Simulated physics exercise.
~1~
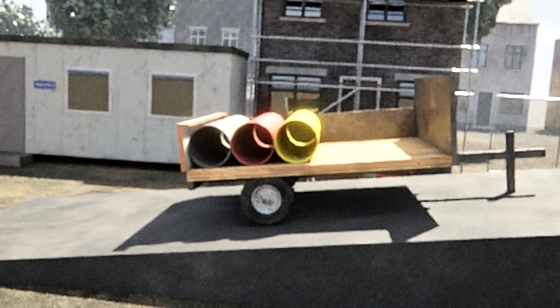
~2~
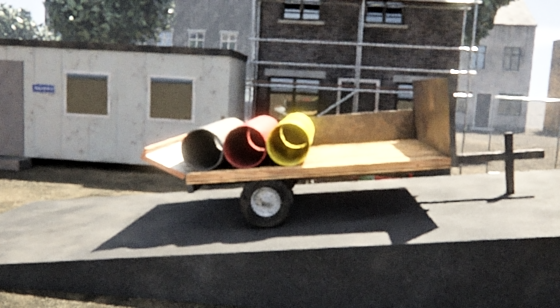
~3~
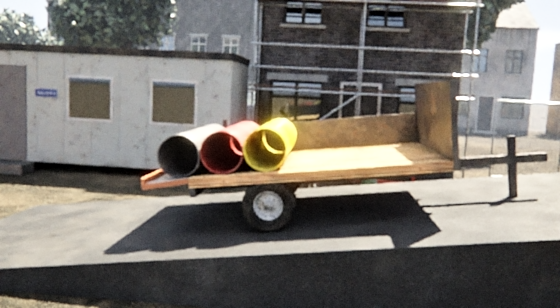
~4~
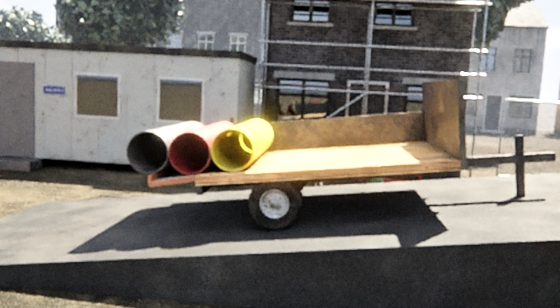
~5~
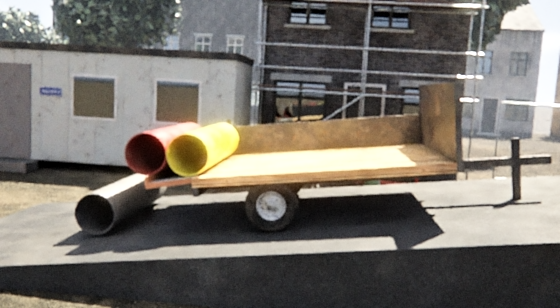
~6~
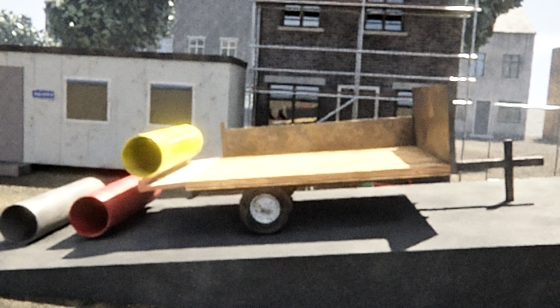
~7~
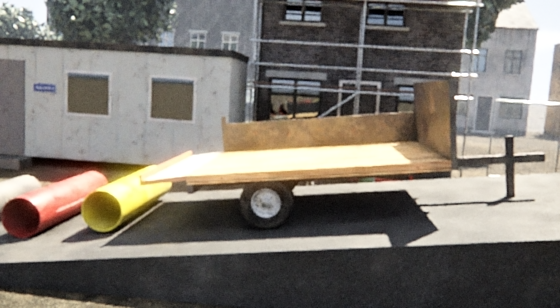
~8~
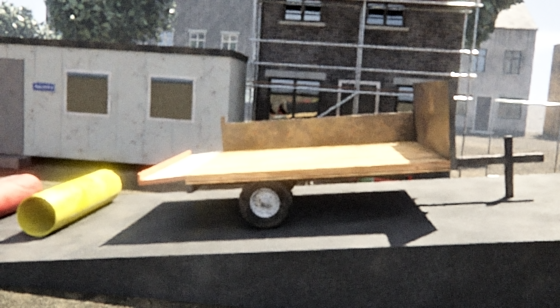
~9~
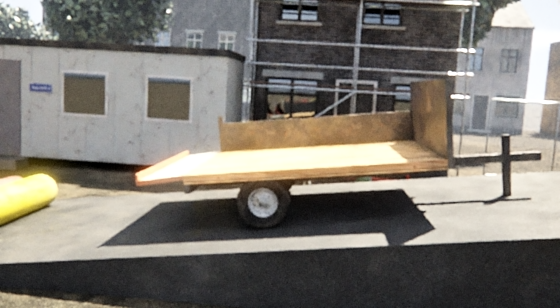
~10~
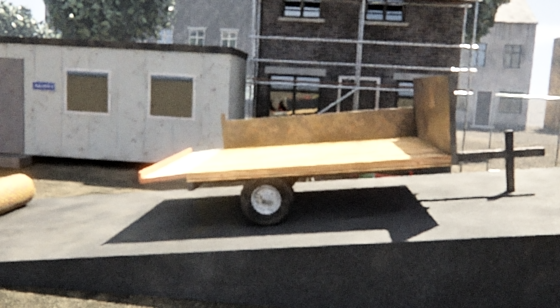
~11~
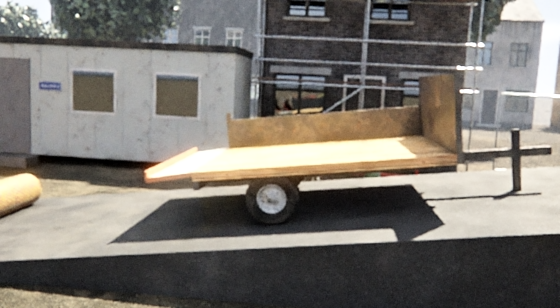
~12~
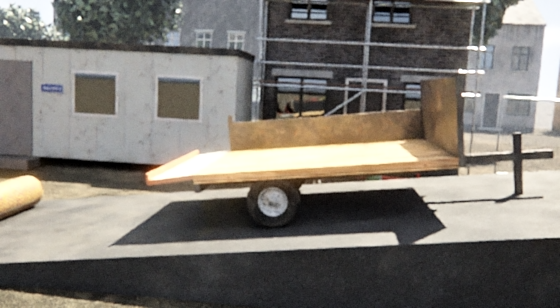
The clip opens on a flat trailer standing on a sloping road before a pale cabin and a brick building, with grey, red and yellow pipes side by side against its raised tailgate. The tailgate swings down at the left, and the three pipes roll left onto it. The grey pipe drops off the end first, followed by the red one and then the yellow. On the ground they keep rolling left, the grey and then the red passing out of view. Finally, the trailer stands empty with its gate down, and part of one yellowish-tan pipe lies still at the left edge.
